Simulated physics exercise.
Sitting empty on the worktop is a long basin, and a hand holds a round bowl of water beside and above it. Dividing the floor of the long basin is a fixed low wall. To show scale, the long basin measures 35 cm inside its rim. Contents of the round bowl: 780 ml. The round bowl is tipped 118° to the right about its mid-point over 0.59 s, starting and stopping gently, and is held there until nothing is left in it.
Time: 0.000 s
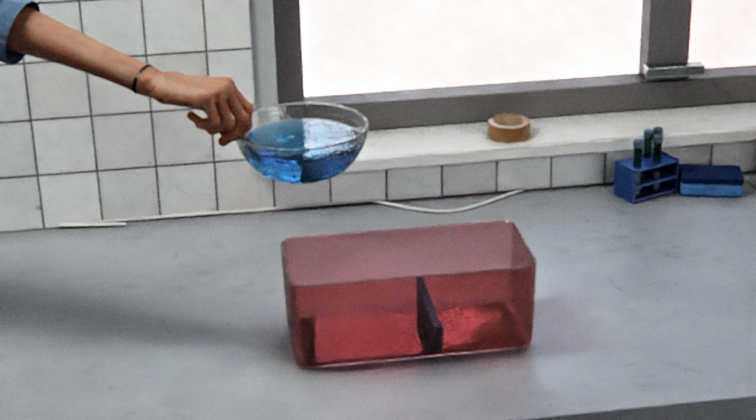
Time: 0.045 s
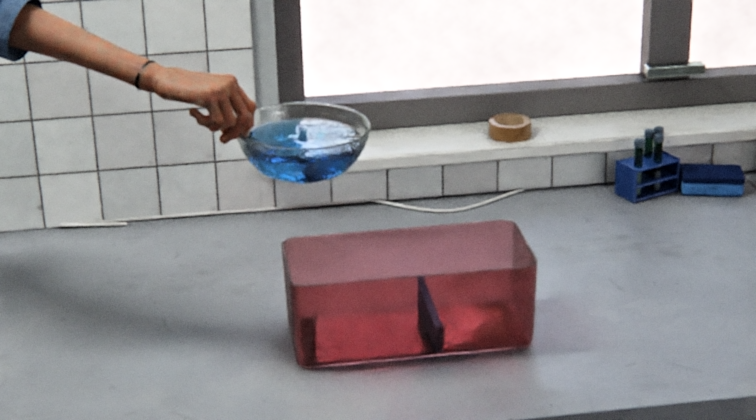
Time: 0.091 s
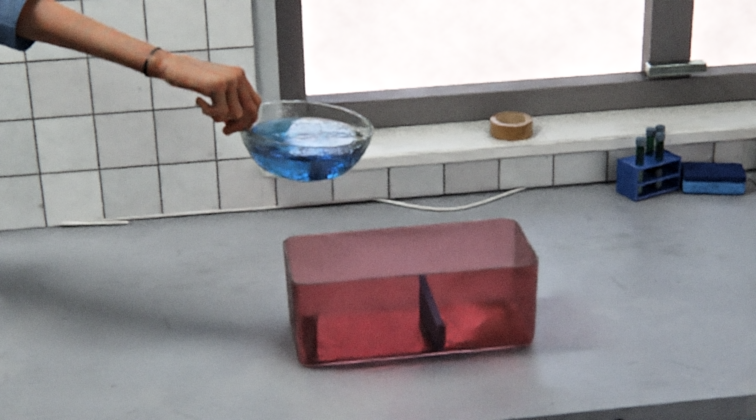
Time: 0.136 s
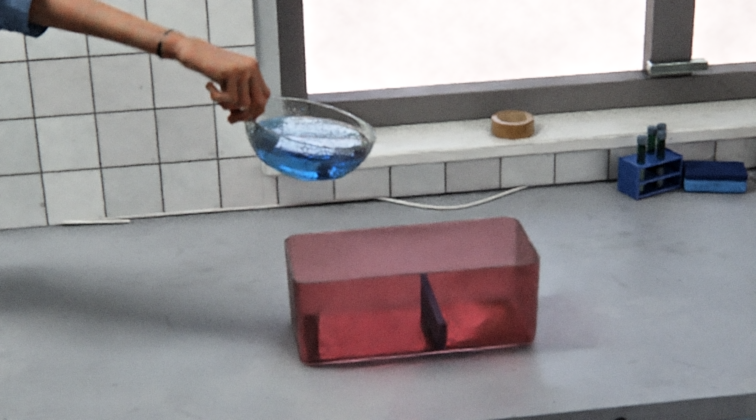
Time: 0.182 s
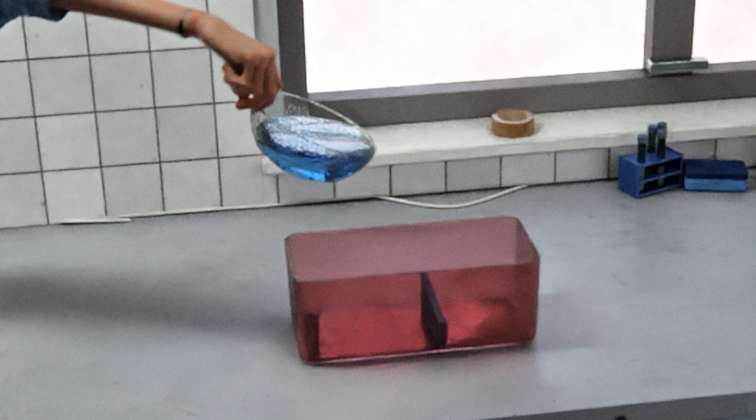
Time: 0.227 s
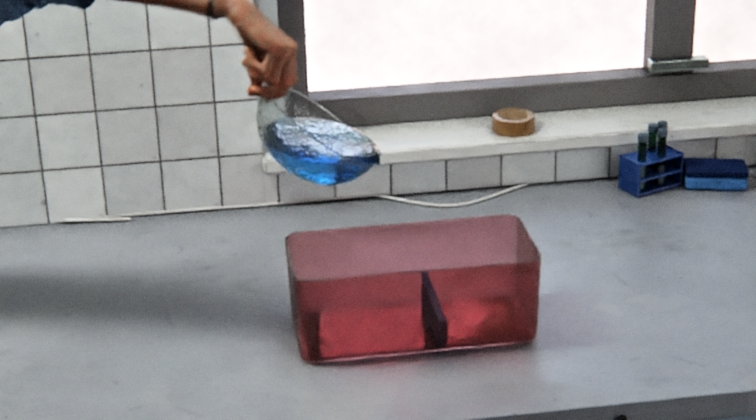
We see a hand holding a clear round bowl of blue water above a long, see-through red basin with a low divider on a grey worktop; the hand gradually tilts the bowl to the right, bringing the water to its lowered rim.
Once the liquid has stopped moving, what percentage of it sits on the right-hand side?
About 20 per cent.
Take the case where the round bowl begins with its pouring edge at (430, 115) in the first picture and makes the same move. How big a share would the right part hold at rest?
Then I'd expect something near 65 per cent.
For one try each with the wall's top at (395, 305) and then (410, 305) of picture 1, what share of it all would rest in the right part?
The first try gives 60 percent and the second 35 percent.
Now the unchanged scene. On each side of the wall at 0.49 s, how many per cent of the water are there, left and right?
Around 64 percent on the left and 4 on the right.
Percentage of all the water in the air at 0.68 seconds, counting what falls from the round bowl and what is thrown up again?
Estimate: Around 14 per cent.
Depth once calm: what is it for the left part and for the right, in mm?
I'd say close to 18 mm on the left, close to 8 mm on the right.
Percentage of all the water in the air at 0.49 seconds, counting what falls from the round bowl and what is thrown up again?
About 30 per cent.
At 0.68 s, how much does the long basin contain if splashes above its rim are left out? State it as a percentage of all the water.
Some 86 per cent.
After 0.49 s the tilt is 109° and 1 per cent is still to pour, 65 is left of the wall and 4 right of it.
After 0.68 s the tilt is 118° and 0 per cent is still to pour, 74 is left of the wall and 13 right of it.
After 0.87 s the tilt is 118° and 0 per cent is still to pour, 69 is left of the wall and 19 right of it.
After 1.09 s the tilt is 118° and 0 per cent is still to pour, 69 is left of the wall and 20 right of it.
In the end 69 per cent lies left of the wall, 20 right of it and 11 outside.
